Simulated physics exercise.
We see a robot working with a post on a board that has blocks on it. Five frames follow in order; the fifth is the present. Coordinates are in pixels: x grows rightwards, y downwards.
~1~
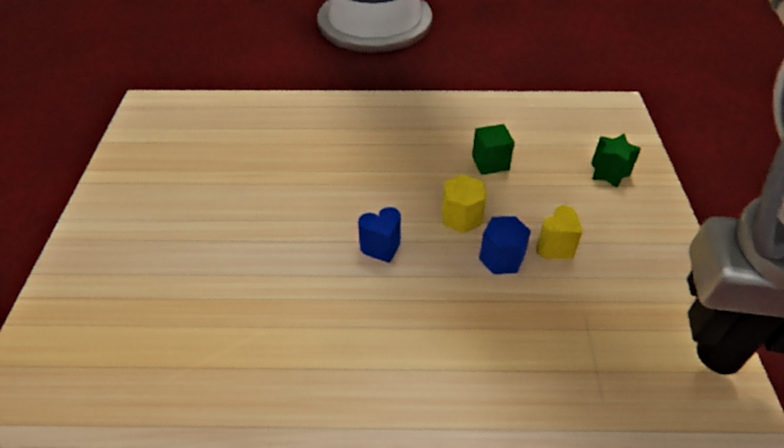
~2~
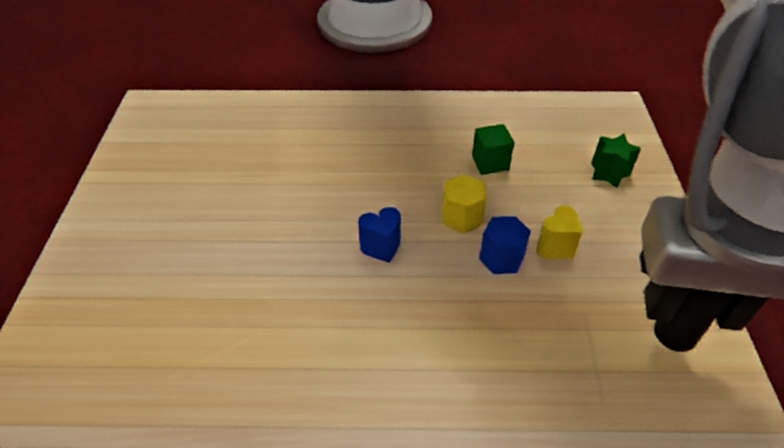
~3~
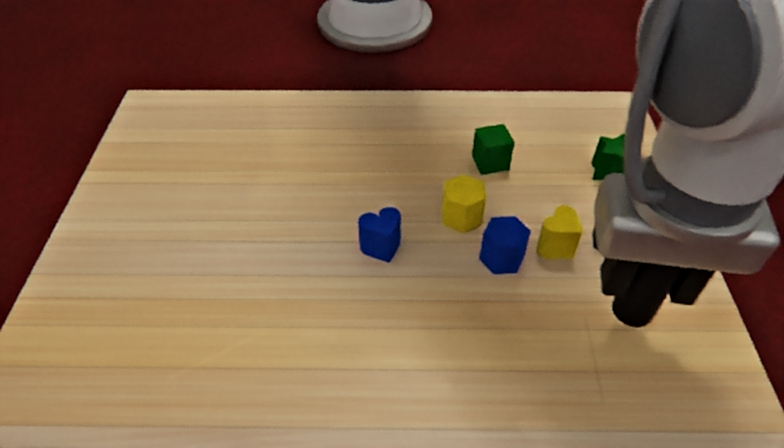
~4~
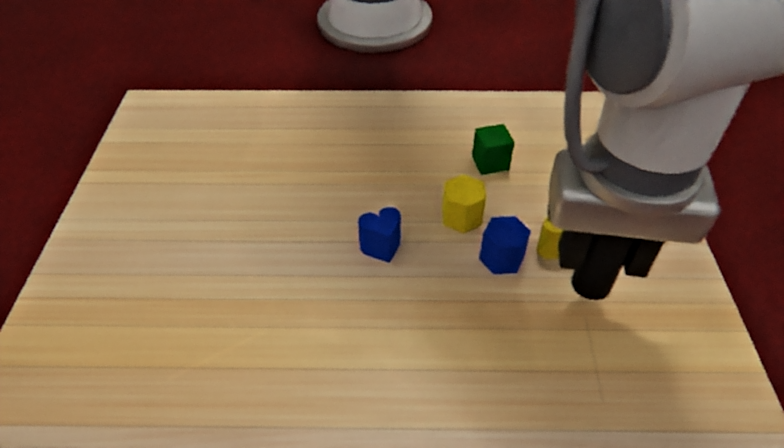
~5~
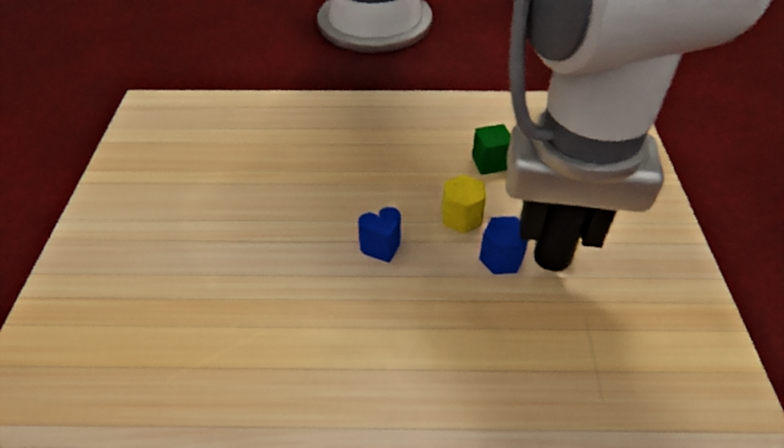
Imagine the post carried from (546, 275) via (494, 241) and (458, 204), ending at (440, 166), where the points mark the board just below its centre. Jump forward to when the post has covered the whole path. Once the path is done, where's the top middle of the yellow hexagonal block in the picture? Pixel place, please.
About (406, 139).
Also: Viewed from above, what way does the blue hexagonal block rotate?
Answer: Against the clock.
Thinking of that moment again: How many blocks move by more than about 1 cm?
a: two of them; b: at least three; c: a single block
Answer: A.
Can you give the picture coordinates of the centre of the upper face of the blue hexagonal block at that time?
At (447, 212).
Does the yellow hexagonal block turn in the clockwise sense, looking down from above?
Short answer: No.
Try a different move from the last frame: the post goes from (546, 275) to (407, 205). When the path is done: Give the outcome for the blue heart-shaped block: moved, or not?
Shifted out of place.
On the path given first. One third of the way, post (497, 223); yellow hexagonal block (457, 185), turned 25° clockwise; blue hexagonal block (460, 216), turned 30° anticlockwise.
Two thirds of the way, post (460, 185); yellow hexagonal block (430, 160), turned 20° clockwise; blue hexagonal block (447, 212), turned 65° anticlockwise.
At the end, post (442, 147); yellow hexagonal block (406, 139), turned 45° anticlockwise; blue hexagonal block (447, 212), turned 65° anticlockwise; yellow heart-shaped block unmoved.
